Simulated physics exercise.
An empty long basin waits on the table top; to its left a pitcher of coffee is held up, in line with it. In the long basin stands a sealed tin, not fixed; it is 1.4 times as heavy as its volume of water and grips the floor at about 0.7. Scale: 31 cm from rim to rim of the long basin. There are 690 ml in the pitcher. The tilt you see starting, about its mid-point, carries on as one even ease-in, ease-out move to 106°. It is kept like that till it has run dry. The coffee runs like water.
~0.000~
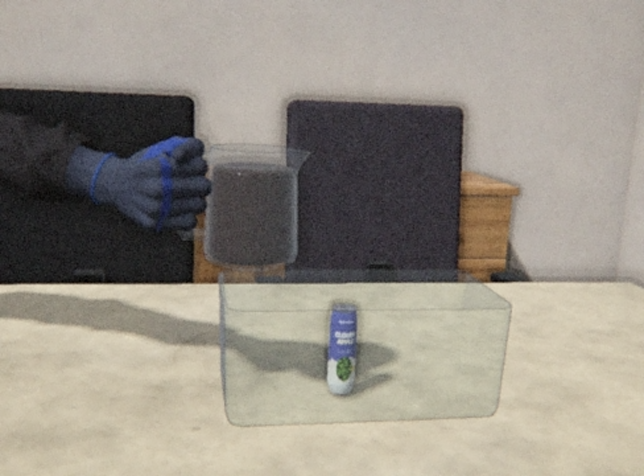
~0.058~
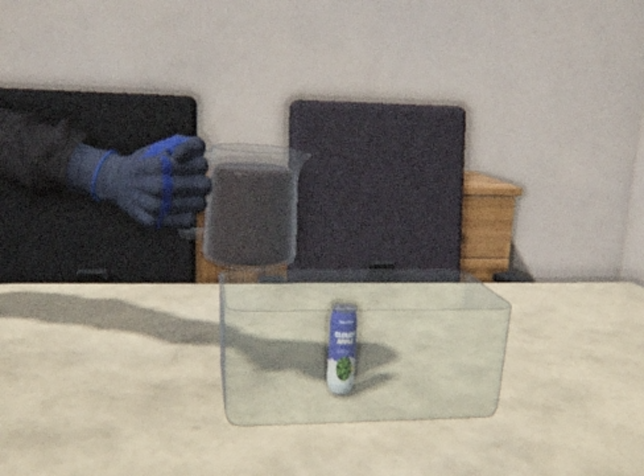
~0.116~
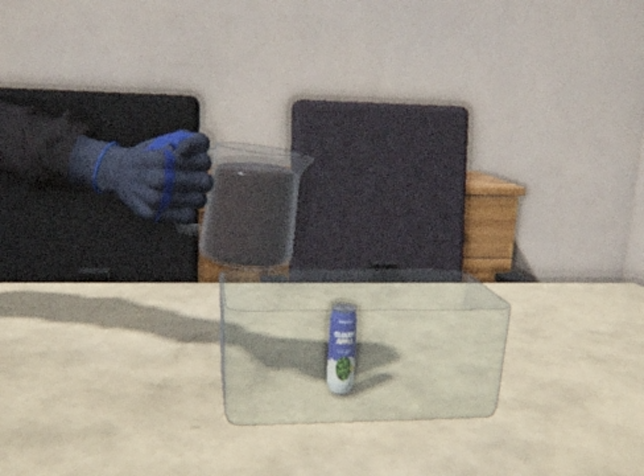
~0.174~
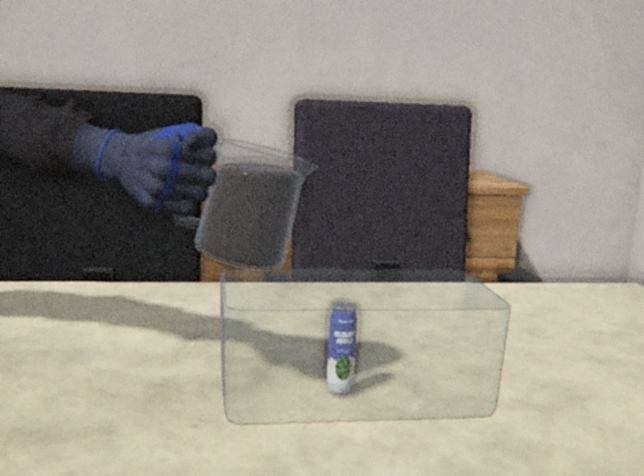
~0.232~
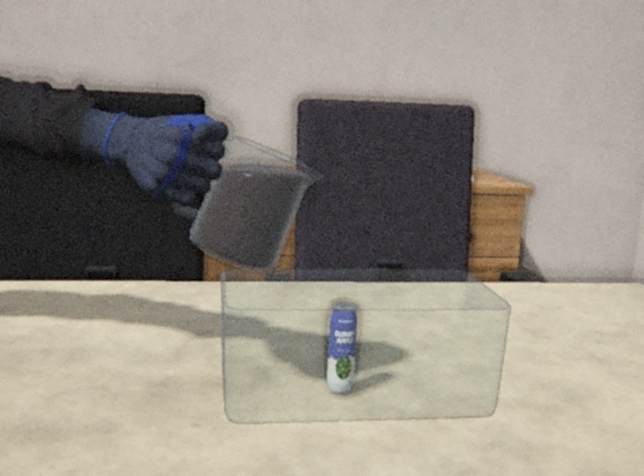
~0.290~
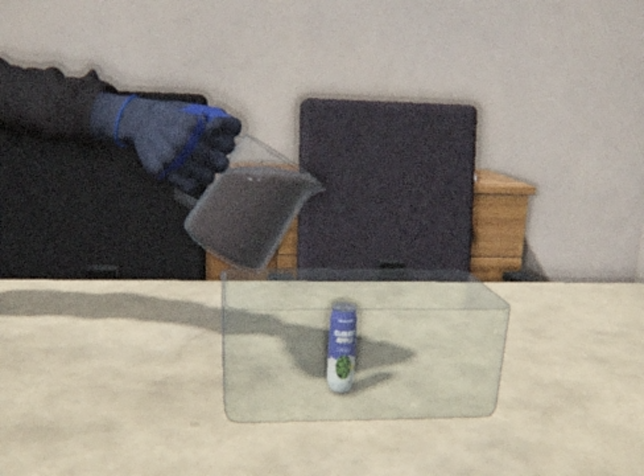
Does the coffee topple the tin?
The tin remains upright.
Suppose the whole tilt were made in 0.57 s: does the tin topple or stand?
Then it stays up.
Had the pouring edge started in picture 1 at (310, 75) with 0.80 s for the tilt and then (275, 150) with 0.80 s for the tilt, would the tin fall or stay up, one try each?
First it keeps standing; then it falls.
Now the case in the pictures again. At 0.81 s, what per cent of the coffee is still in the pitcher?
Near 22 in a hundred.
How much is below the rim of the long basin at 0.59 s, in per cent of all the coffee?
About 14 per cent.
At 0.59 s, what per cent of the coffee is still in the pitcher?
Near 70 in a hundred.
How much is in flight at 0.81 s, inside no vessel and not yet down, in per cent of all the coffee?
Some 12 per cent.
After 0.59 s the tilt is 89° and 70 per cent is still to pour; the tin stands where it began.
After 0.81 s the tilt is 106° and 22 per cent is still to pour; the tin stands where it began.
After 1.05 s the tilt is 106° and 5 per cent is still to pour; the tin stands where it began.
After 1.30 s the tilt is 106° and 1 per cent is still to pour; the tin stands where it began.
In the end the tin stands where it began.
